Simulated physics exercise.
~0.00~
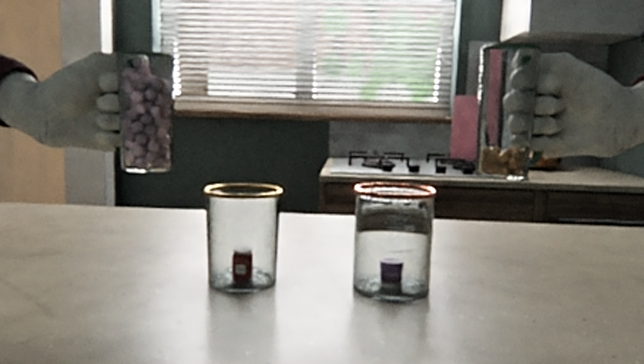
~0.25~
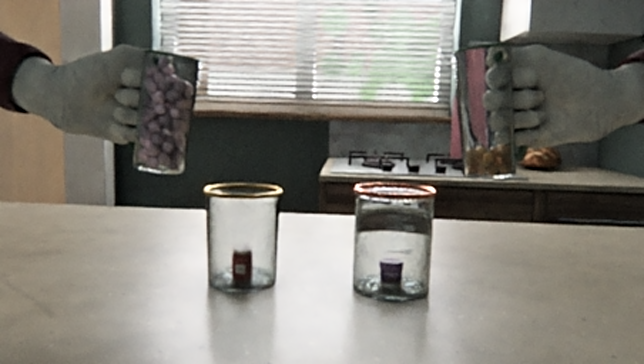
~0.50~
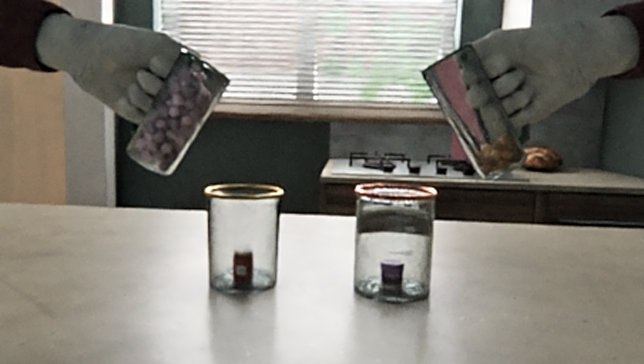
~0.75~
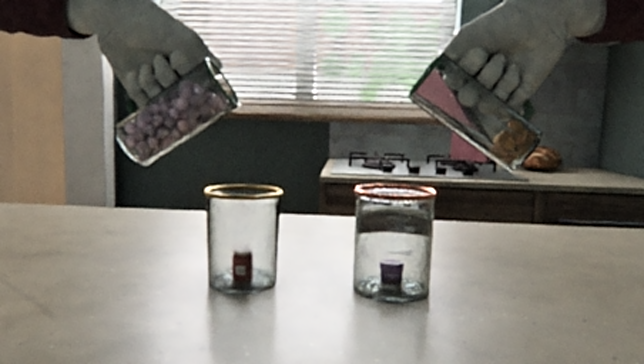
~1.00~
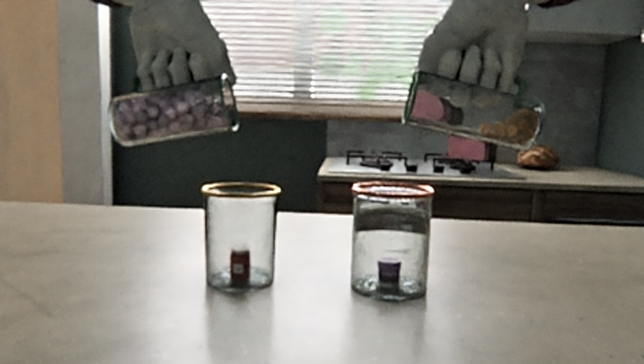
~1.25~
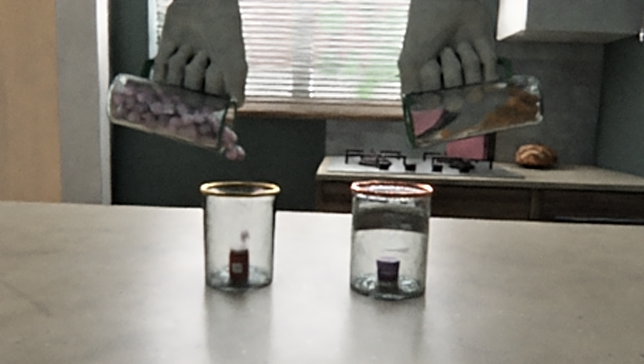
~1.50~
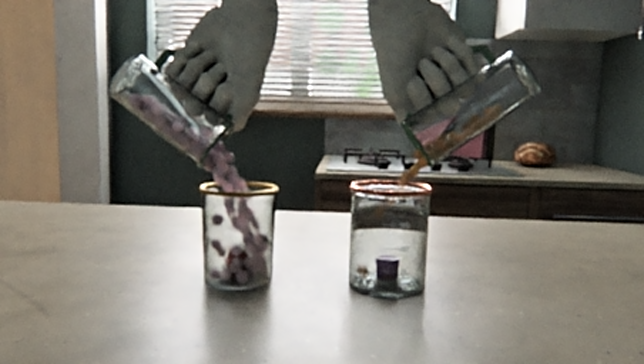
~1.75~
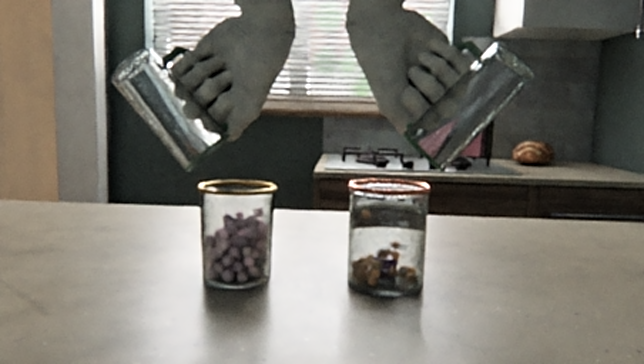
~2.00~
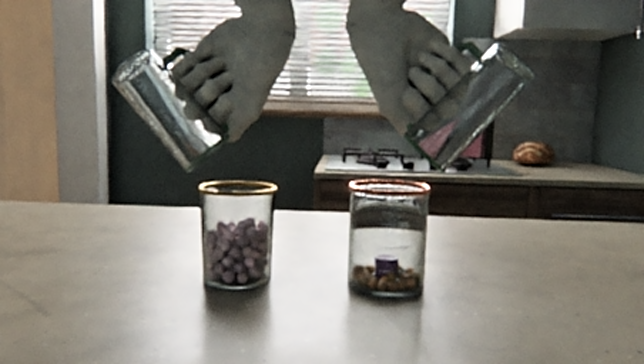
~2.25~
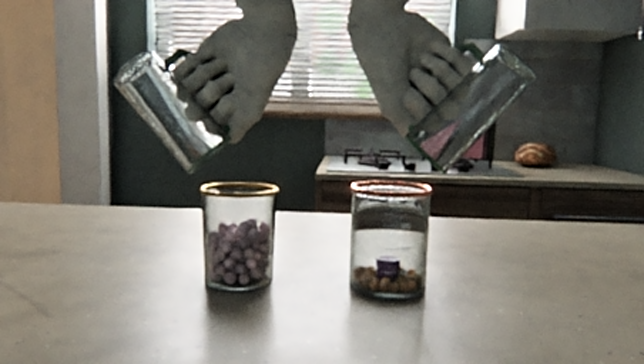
Two hands, one at each side, hold clear glass cups above a pale table in a kitchen, seen from the front by a slightly swaying camera. Below stand two clear glasses, the left with a gold rim and a small dark red object inside, the right with a reddish rim and a small purple one. The hands bring the cups inward and tip them over. Pinkish-purple pieces tumble into the left glass first, then orange-brown pieces slide into the right. Both cups empty and stay tilted, the red object buried, the purple one still showing above a shallow layer.
